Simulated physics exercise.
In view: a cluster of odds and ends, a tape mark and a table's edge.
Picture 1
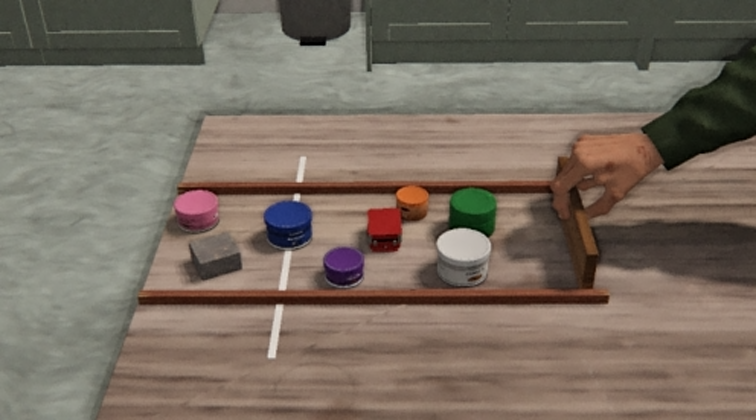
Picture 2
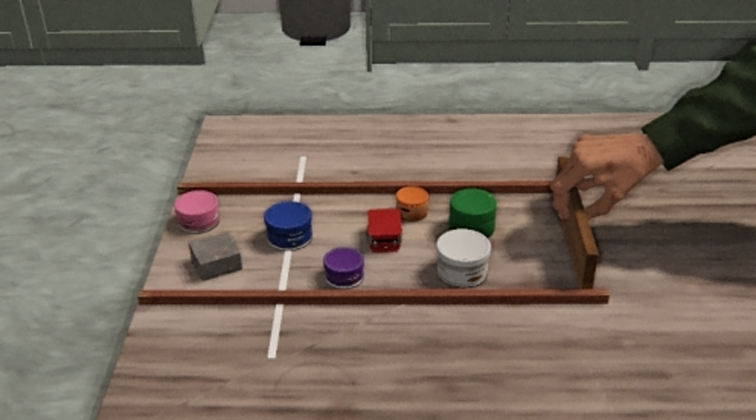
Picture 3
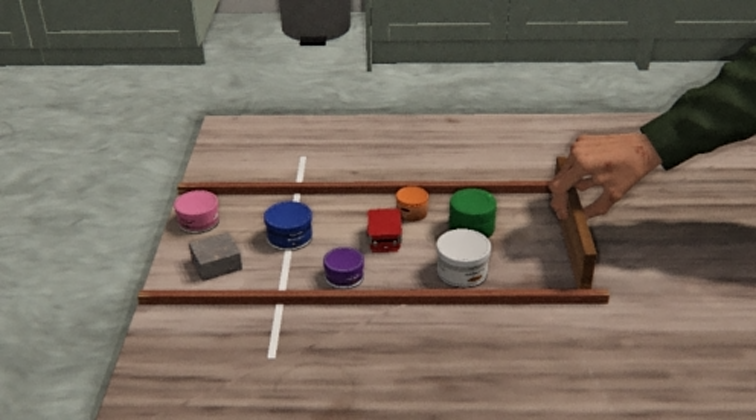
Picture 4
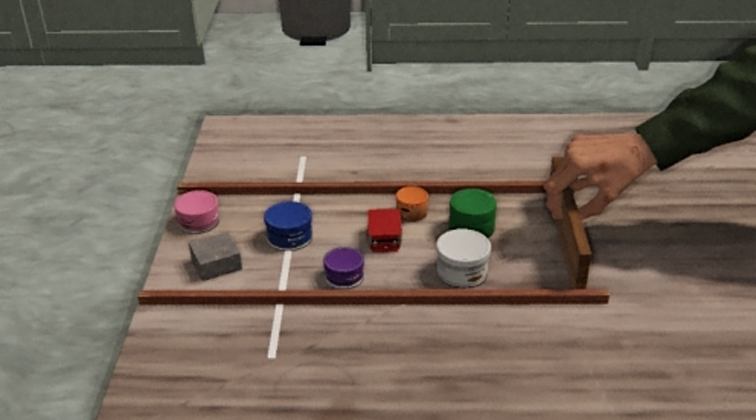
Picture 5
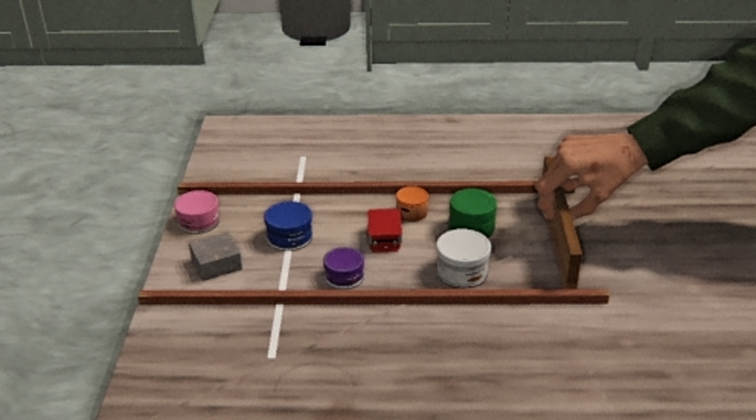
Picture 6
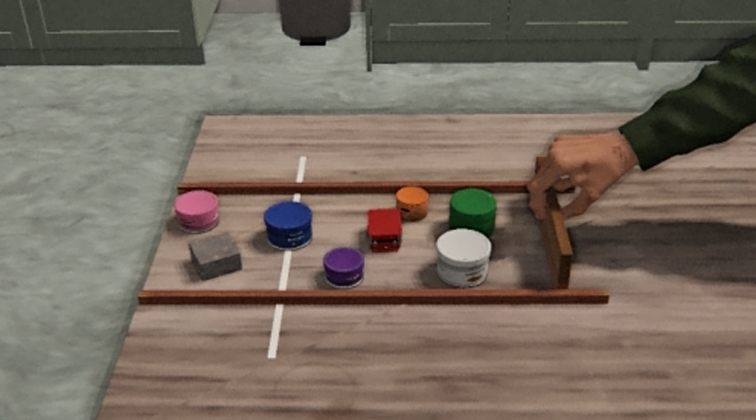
In the video, several small colored tins and pots, a red box and a grey block sit between two wooden rails on a table marked with white tape, while a hand slides an upright board slightly left.
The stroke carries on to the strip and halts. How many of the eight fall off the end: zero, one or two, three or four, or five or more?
The number that fall off is zero.
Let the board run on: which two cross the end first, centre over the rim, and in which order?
Earliest first: The pink tin, the grey block.
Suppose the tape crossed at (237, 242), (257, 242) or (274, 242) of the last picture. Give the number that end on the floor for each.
The counts: 1, 1 and 0.
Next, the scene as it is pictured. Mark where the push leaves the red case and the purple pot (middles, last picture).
Near (242, 241) and (212, 277).
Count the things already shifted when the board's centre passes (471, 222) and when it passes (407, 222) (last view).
2 and 5.
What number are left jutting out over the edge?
1 of them.
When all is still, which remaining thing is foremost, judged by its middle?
The pink tin.
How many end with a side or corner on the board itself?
3 of them.
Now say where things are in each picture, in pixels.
The first picture shows pink tin (197, 212); grey block (216, 256); blue tin (289, 225); board (574, 221); tape (290, 242).
The second picture shows grey block (216, 256); orange tub (412, 204).
The third picture shows blue tin (289, 226); white pot (463, 258).
The fourth picture shows pink tin (197, 212); purple pot (344, 268).
The fifth picture shows grey block (216, 256); board (560, 221).
The sixth picture shows pink tin (197, 212); grey block (216, 256); blue tin (289, 226); board (551, 221); tape (290, 242).
A little later, none off yet; pink tin at rest near (197, 212); grey block at rest near (216, 256); blue tin at rest near (289, 226).
When it is over, the number that fall off is zero.
